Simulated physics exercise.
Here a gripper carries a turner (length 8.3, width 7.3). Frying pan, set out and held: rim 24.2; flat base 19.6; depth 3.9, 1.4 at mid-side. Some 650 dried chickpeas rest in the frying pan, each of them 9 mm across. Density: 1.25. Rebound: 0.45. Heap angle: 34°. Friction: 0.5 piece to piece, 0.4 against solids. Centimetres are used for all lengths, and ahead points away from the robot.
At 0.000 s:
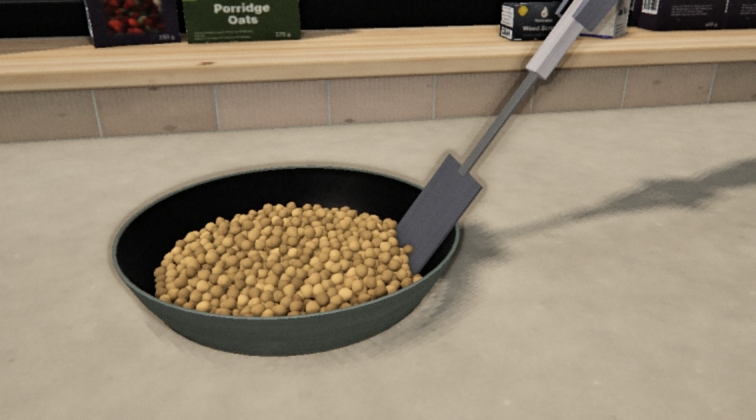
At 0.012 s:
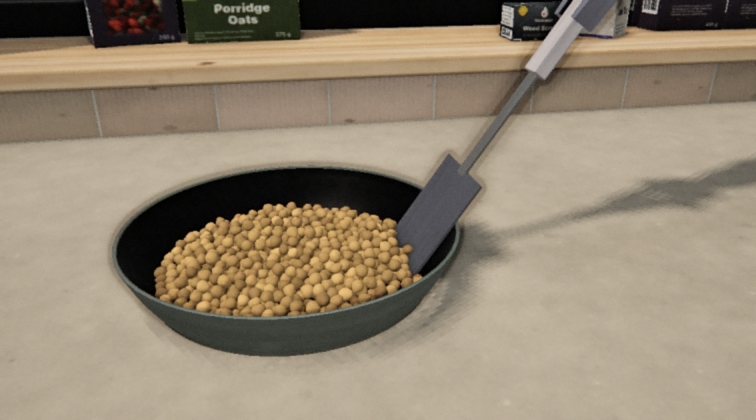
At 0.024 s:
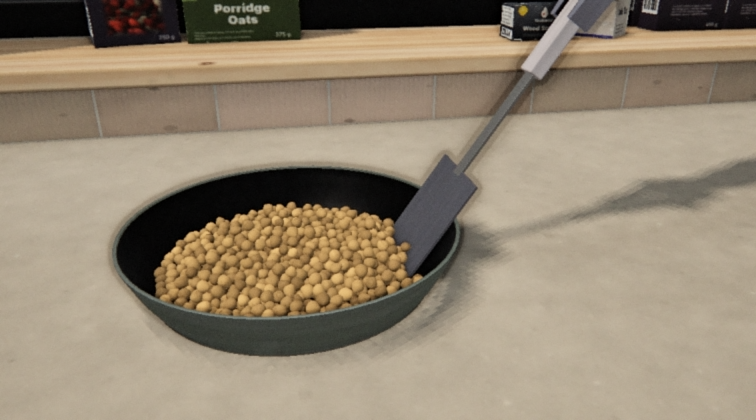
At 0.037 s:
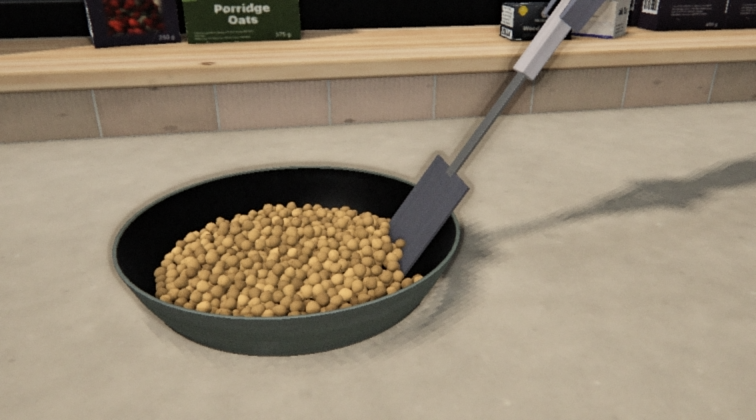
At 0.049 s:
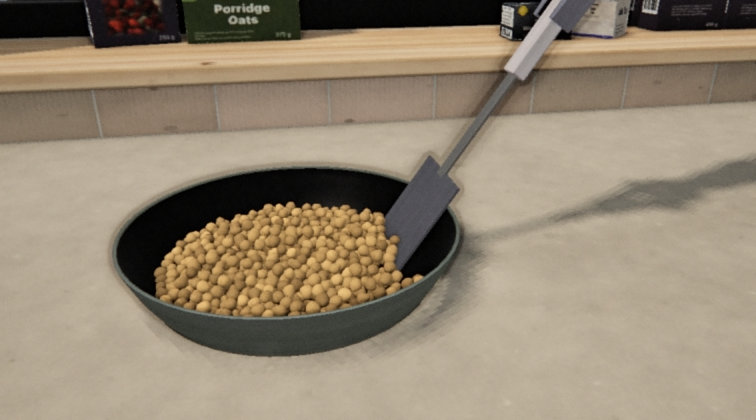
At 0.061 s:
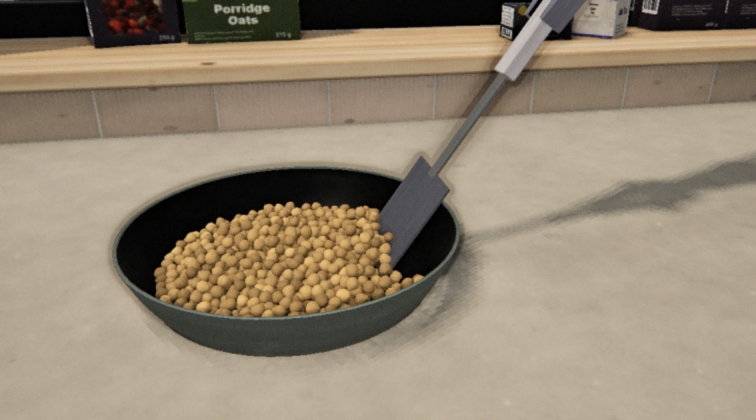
At the start, a grey turner rests its blade against the right side of a heap of chickpeas in a dark frying pan on a pale counter. It stays nearly still, then slides slowly a short way left along the heap's edge, while the pan stays put and the chickpeas barely shift.
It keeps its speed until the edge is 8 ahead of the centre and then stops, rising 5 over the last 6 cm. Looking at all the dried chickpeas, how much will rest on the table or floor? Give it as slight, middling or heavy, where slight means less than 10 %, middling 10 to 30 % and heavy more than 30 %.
Slight.
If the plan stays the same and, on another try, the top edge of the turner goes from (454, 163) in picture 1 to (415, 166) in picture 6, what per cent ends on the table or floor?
About 10 per cent.
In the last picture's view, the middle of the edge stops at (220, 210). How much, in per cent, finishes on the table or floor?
Roughly 0 per cent.
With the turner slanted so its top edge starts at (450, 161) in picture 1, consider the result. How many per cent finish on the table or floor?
About 5 per cent.
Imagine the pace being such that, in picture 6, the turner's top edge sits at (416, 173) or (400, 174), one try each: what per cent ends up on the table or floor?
Roughly 15 and 20 percent.
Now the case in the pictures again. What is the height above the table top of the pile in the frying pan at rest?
Roughly 4.5 centimetres.
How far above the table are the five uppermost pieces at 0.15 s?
Somewhere near 4 cm, I'd say.
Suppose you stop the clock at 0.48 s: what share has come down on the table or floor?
Some 5 per cent of the load.
After 0.15 s, sloping 55°, highest piece 4 above the table; 652 in the frying pan.
After 0.24 s, sloping 55°, highest piece 6 above the table; 652 in the frying pan.
After 0.48 s, sloping 55°, highest piece 4 above the table; 626 in the frying pan, 26 on the table or floor.
After 1.53 s, sloping 55°, highest piece 4 above the table; 626 in the frying pan, 26 on the table or floor.
In the end, 626 in the frying pan, 26 on the table or floor. That is 4 % on the table or floor.
